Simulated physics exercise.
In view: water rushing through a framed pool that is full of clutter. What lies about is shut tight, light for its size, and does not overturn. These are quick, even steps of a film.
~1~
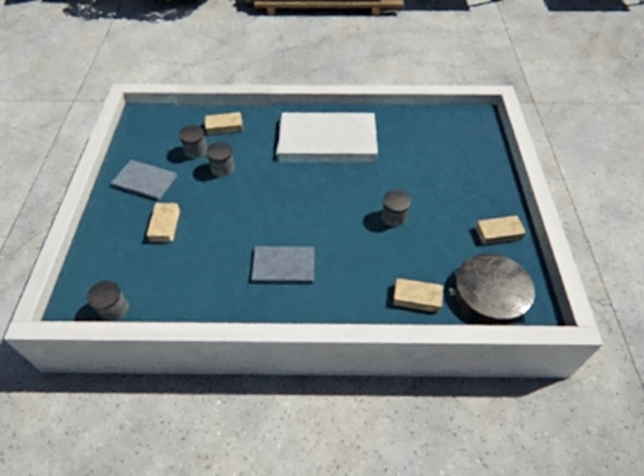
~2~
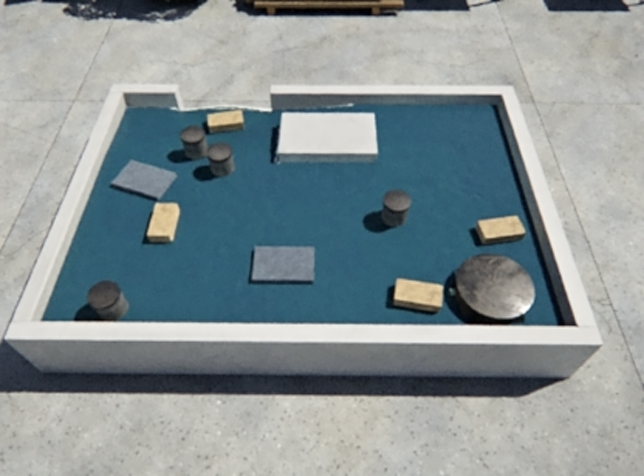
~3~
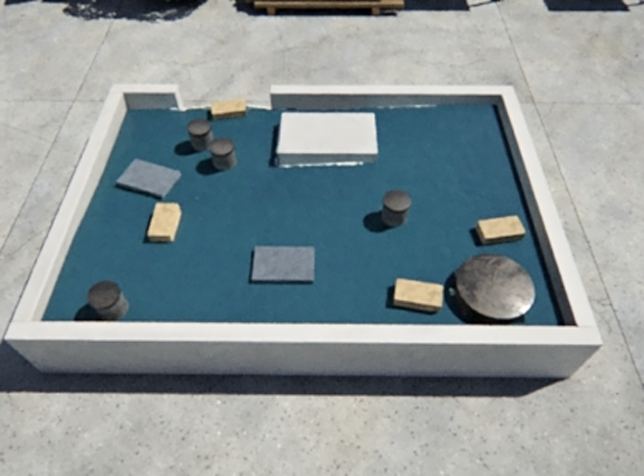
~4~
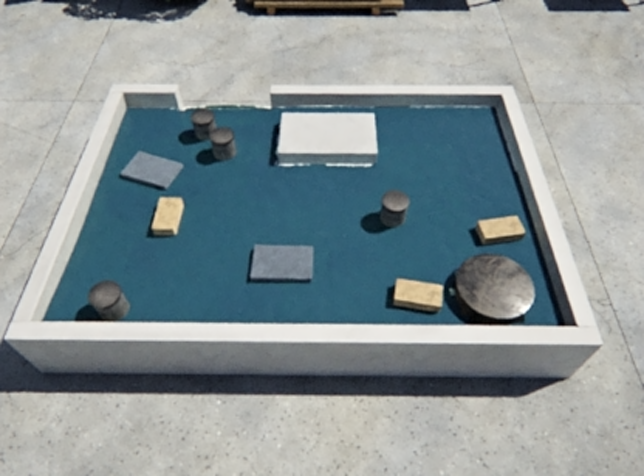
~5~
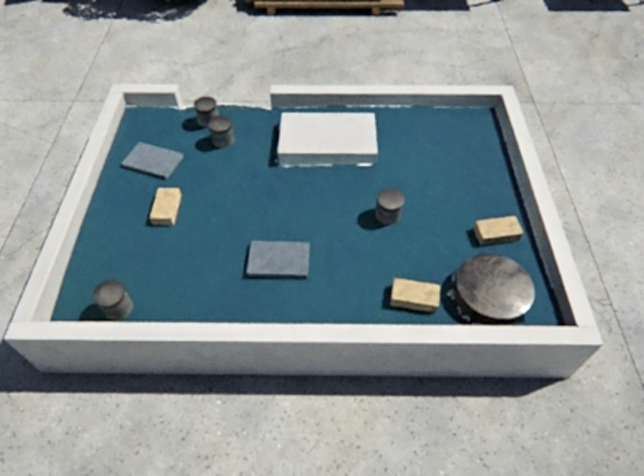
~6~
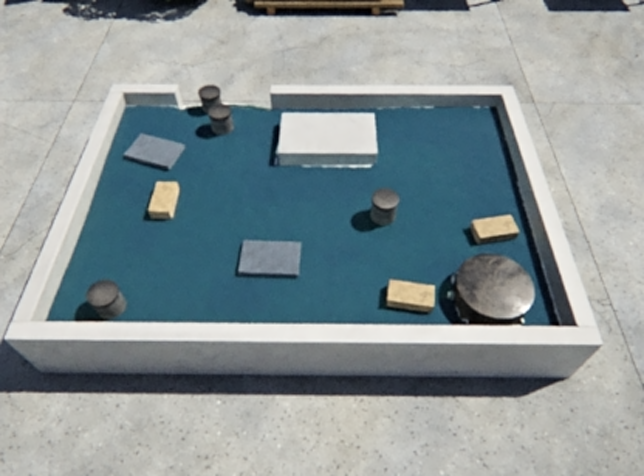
In a walled pool of dark water on concrete, a gap opened in the back wall, and a tan block slipped out through it while dark round pieces and a gray slab drifted slightly after it.
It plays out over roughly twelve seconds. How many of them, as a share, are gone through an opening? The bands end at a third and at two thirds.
It is between one and two thirds.
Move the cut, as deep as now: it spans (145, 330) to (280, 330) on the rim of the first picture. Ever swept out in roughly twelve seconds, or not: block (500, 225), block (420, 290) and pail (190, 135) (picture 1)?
One after the other: Inside, through, no.
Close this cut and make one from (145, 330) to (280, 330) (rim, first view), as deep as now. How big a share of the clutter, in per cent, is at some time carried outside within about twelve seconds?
I make it 50 per cent.
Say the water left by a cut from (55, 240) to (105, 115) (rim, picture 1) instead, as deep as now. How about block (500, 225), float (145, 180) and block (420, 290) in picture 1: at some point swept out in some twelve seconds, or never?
As listed: Kept in, through, kept in.
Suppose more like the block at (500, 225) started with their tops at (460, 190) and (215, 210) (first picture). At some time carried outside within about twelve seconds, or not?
In turn: Stays, gone.
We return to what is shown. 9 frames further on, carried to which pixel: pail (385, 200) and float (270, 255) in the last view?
At about (356, 201) and (243, 244).
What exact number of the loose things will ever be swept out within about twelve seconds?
It comes to 5.
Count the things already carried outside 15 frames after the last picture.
It comes to 5.
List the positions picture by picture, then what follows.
In the first picture, a pail at (191, 134), afloat; a pail at (219, 151), afloat; 0 of 10 have shifted.
In the second picture, a pail at (192, 134), afloat; a pail at (219, 151) floats; 1 of 10 have shifted.
In the third picture, a pail at (199, 127) floats, close to its start; a pail at (222, 146), afloat, close to its start; 4 of 10 have shifted.
In the fourth picture, a pail at (202, 116), afloat, close to its start; a pail at (222, 135) floats, close to its start; 5 of 10 have shifted.
In the fifth picture, a pail at (205, 104) floats, a stride from its start; a pail at (220, 123) floats, a stride from its start; 7 of 10 have shifted.
In the sixth picture, a pail at (209, 92) floats, a stride from its start; a pail at (220, 111), afloat, a stride from its start; 8 of 10 have shifted.
A moment on, 2 of 10 are out; 8 afloat.
Next, 4 of 10 are out; 6 afloat.
Later, 5 of 10 are out; 5 afloat.
In the end, 5 of 10 are out; 5 afloat.
